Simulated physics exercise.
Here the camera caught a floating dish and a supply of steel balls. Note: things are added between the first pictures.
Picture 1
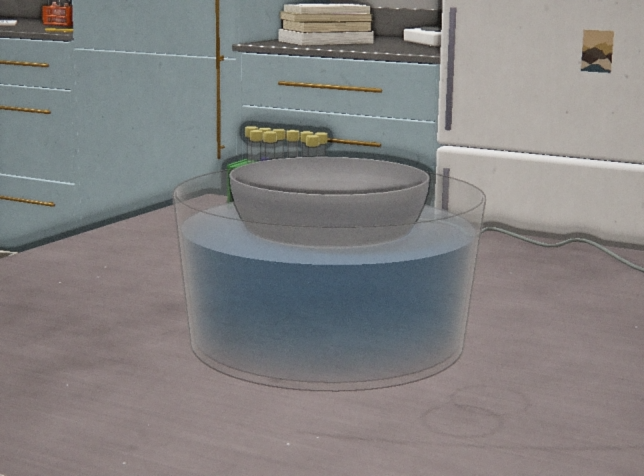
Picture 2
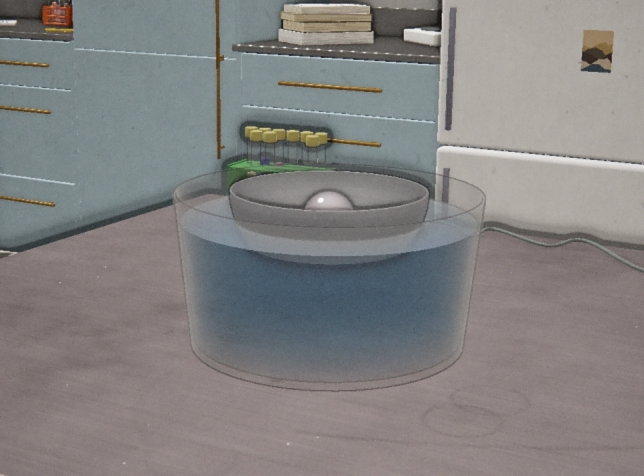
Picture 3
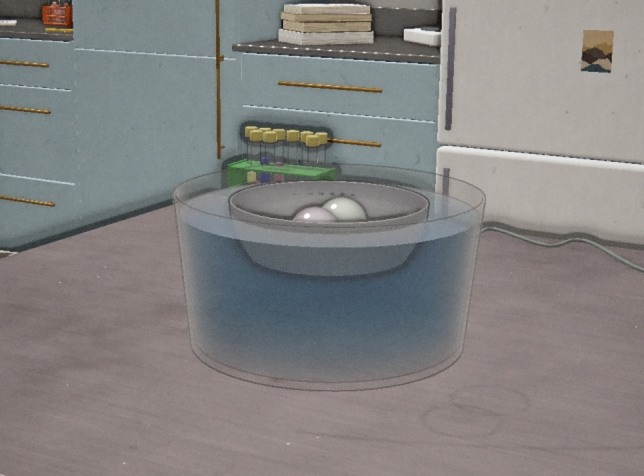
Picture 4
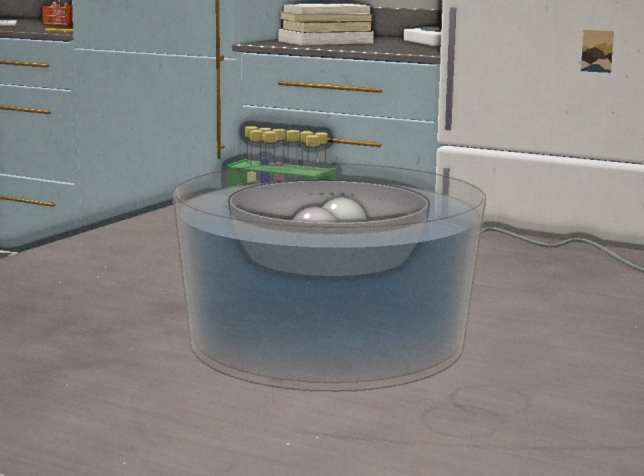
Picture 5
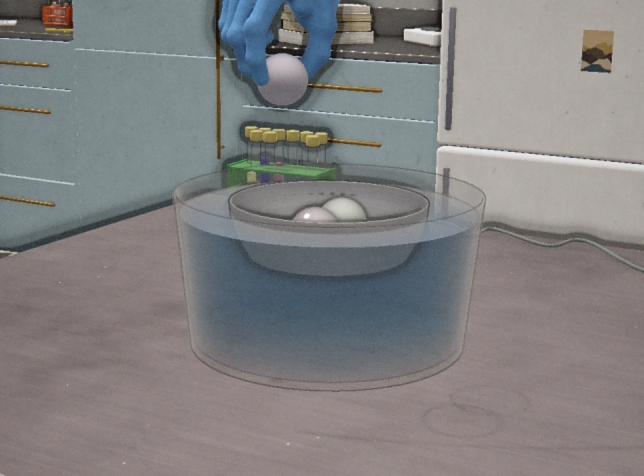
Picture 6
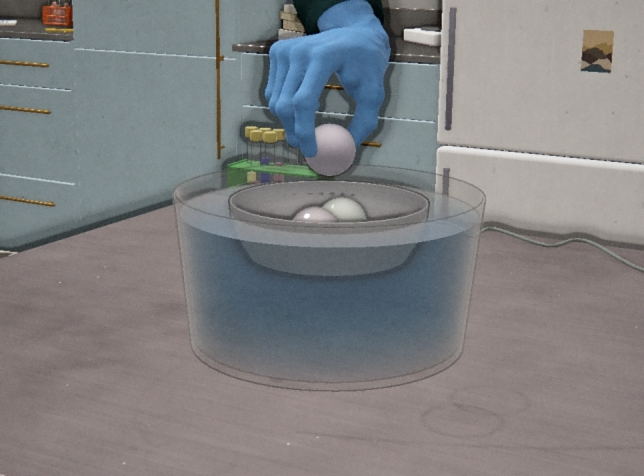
The video shows an empty grey dish floating in a clear tub of water, sitting lower as two balls appear in it one after another; then a blue hand brings another ball down over the dish.
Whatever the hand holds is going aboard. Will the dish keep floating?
My guess is it gets overloaded and drops.
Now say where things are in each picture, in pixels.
Dish (329, 176) empty; most of its side above the surface, in the first picture.
Dish (329, 191) with one aboard; about half of its side above the surface, in the second picture.
Dish (329, 202) with two aboard; about a fifth of its side above the surface, in the third picture.
Dish (329, 202) with two aboard; about a fifth of its side above the surface, in the fourth picture.
Dish (329, 202) with two aboard; about a fifth of its side above the surface; the next steel ball in the hand at (282, 80), in the fifth picture.
Dish (329, 202) with two aboard; about a fifth of its side above the surface; the next steel ball in the hand at (330, 150), in the sixth picture.
Next, the steel ball is in and the dish dips.
After that, water pours in over its edge.
Finally, the dish lies on the bottom with its load.
